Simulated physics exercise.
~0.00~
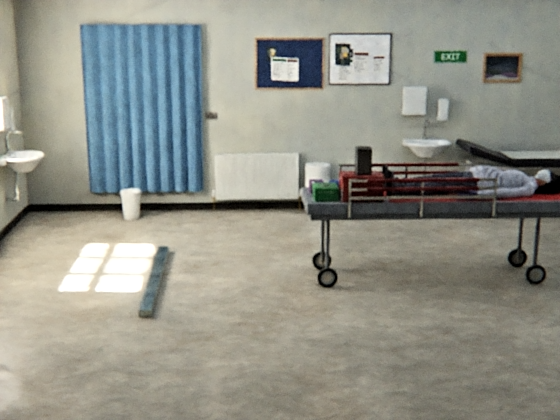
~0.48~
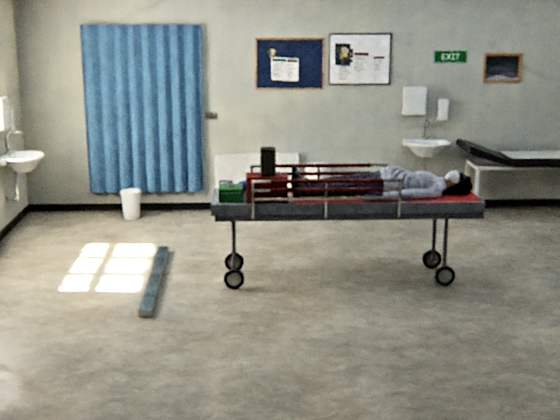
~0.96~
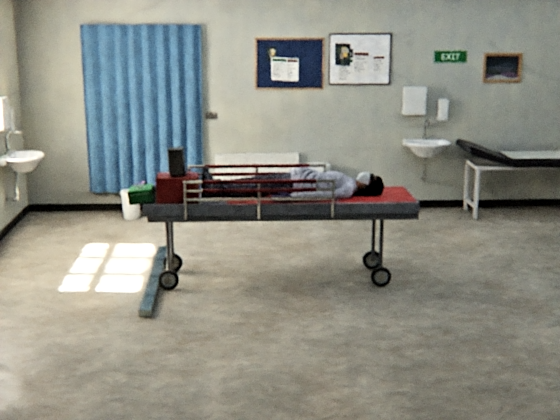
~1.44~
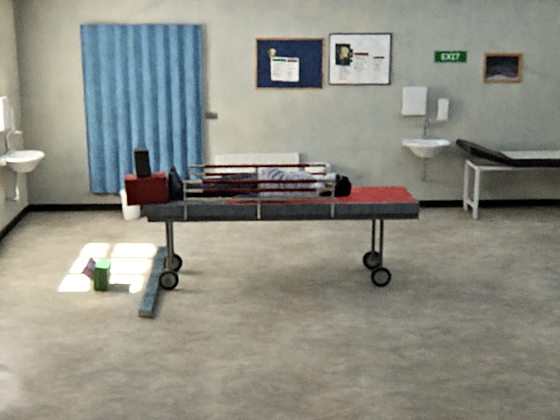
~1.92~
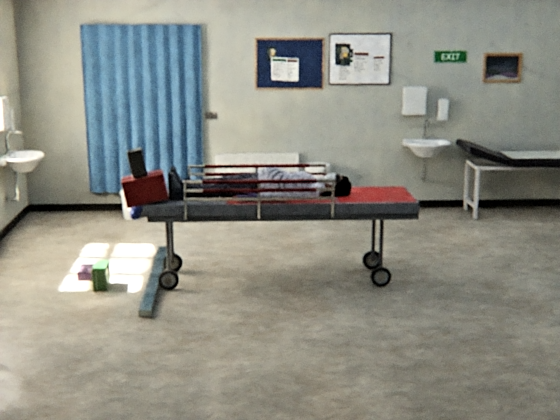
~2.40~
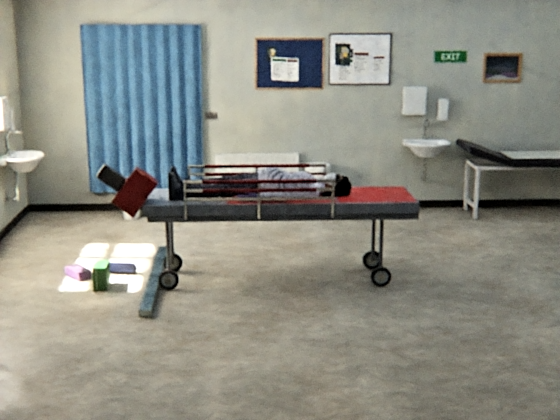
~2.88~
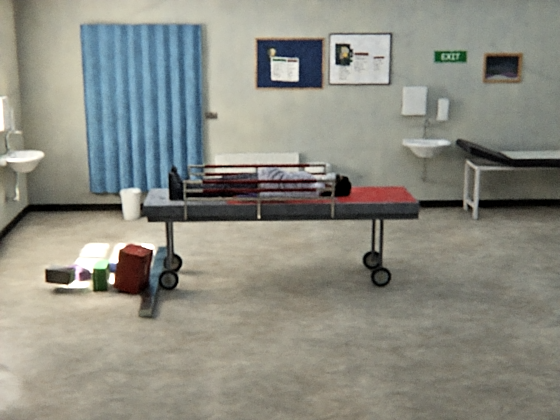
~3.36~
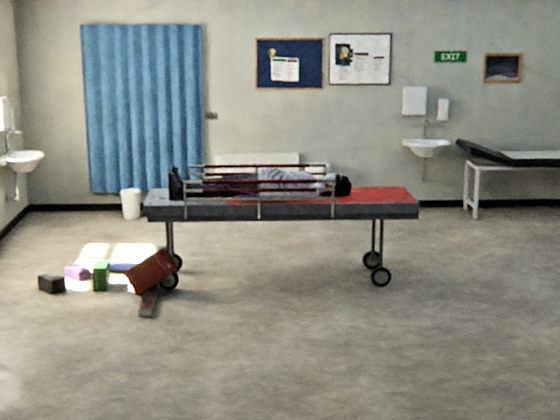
A wheeled stretcher carrying a limp patient and several loose items rolls leftward across a clinic room, past a blue curtain and notice boards. It stops abruptly at a low sill on the floor, staying level, while the load keeps sliding left. A green case and a purple box drop off the end first, landing in a patch of sunlight, and a blue object follows. The red holdall tips over the edge with the black pump, and both tumble down. The patient remains lying on the stretcher, with all the loose items scattered on the floor below.
